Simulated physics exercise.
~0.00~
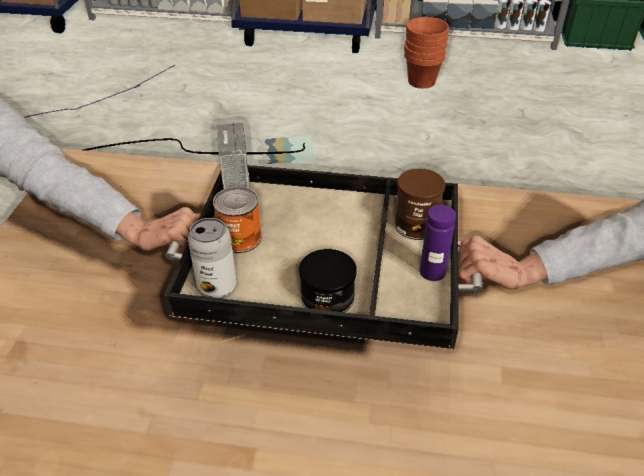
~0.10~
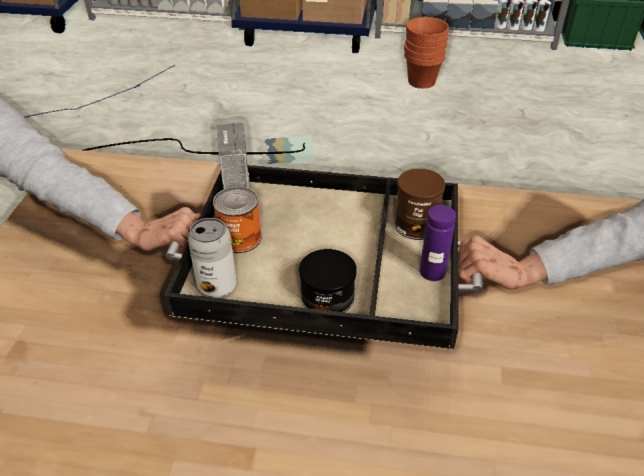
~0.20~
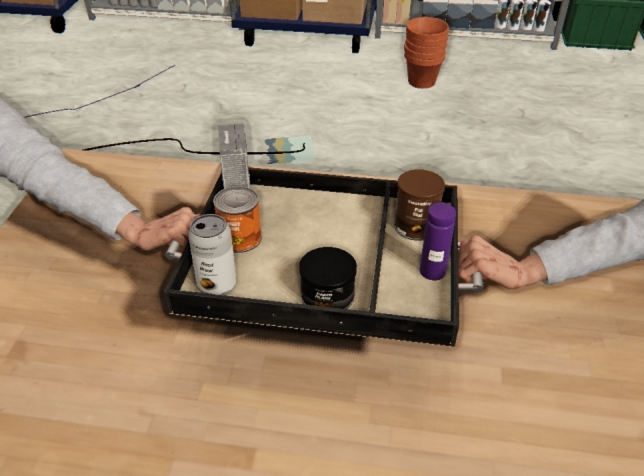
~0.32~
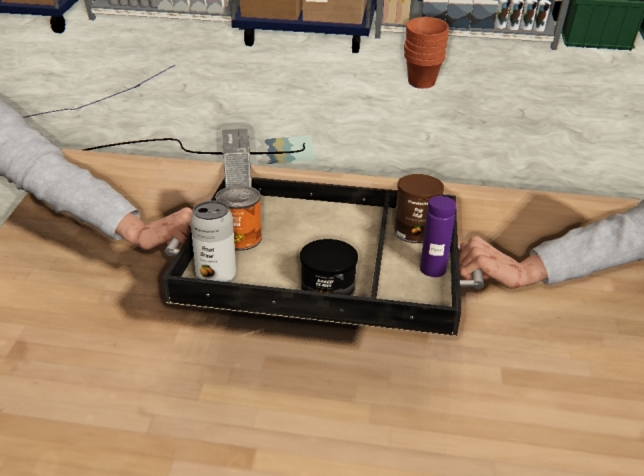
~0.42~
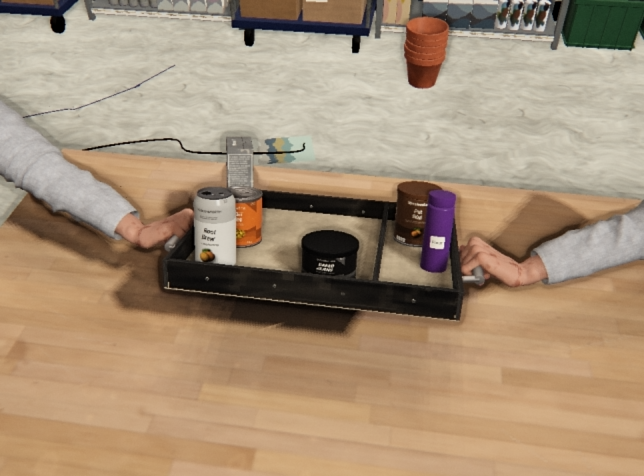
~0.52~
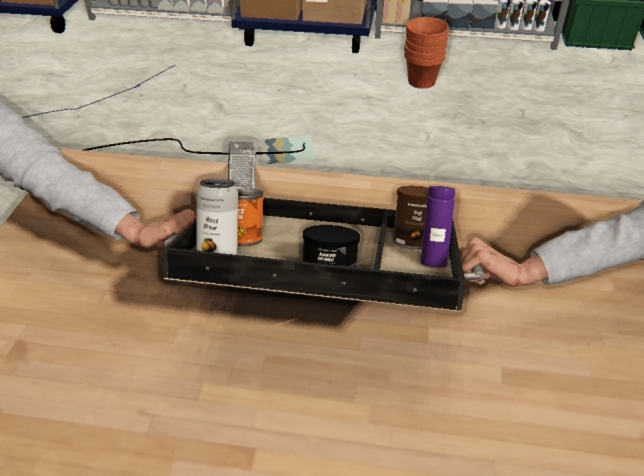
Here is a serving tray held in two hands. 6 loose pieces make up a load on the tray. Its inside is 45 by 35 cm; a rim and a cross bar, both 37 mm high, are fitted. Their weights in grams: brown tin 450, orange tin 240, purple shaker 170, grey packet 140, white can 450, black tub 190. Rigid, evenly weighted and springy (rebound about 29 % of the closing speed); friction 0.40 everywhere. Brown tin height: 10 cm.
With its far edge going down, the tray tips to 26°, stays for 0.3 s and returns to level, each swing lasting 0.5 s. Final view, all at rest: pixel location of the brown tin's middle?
Roughly (419, 190).
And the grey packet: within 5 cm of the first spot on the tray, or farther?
The grey packet remains in place.
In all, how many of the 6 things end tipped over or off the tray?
The number here is 1.
After 0.72 s, tray tilted 26°, far edge down; brown tin slid 3 cm near (417, 214); purple shaker tipped 48° from how it sat; white can slid 5 cm.
After 0.82 s, tray tilted 26°, far edge down; brown tin slid 4 cm near (416, 212); purple shaker on its side; white can slid 8 cm.
After 1.02 s, tray tilted 23°, far edge down; brown tin slid 4 cm near (416, 210); purple shaker tipped 70° from how it sat; black tub slid 15 cm.
After 1.22 s, tray tilted 7°, far edge down; brown tin slid 4 cm near (418, 195); purple shaker tipped 70° from how it sat; black tub slid 22 cm.
At rest (1.9 s), tipped over on the tray, purple shaker; not toppled but over 5 cm from the start, white can and black tub; the other 3 in place, give or take 5 cm. Seen from the same camera at the end, brown tin near (419, 190).
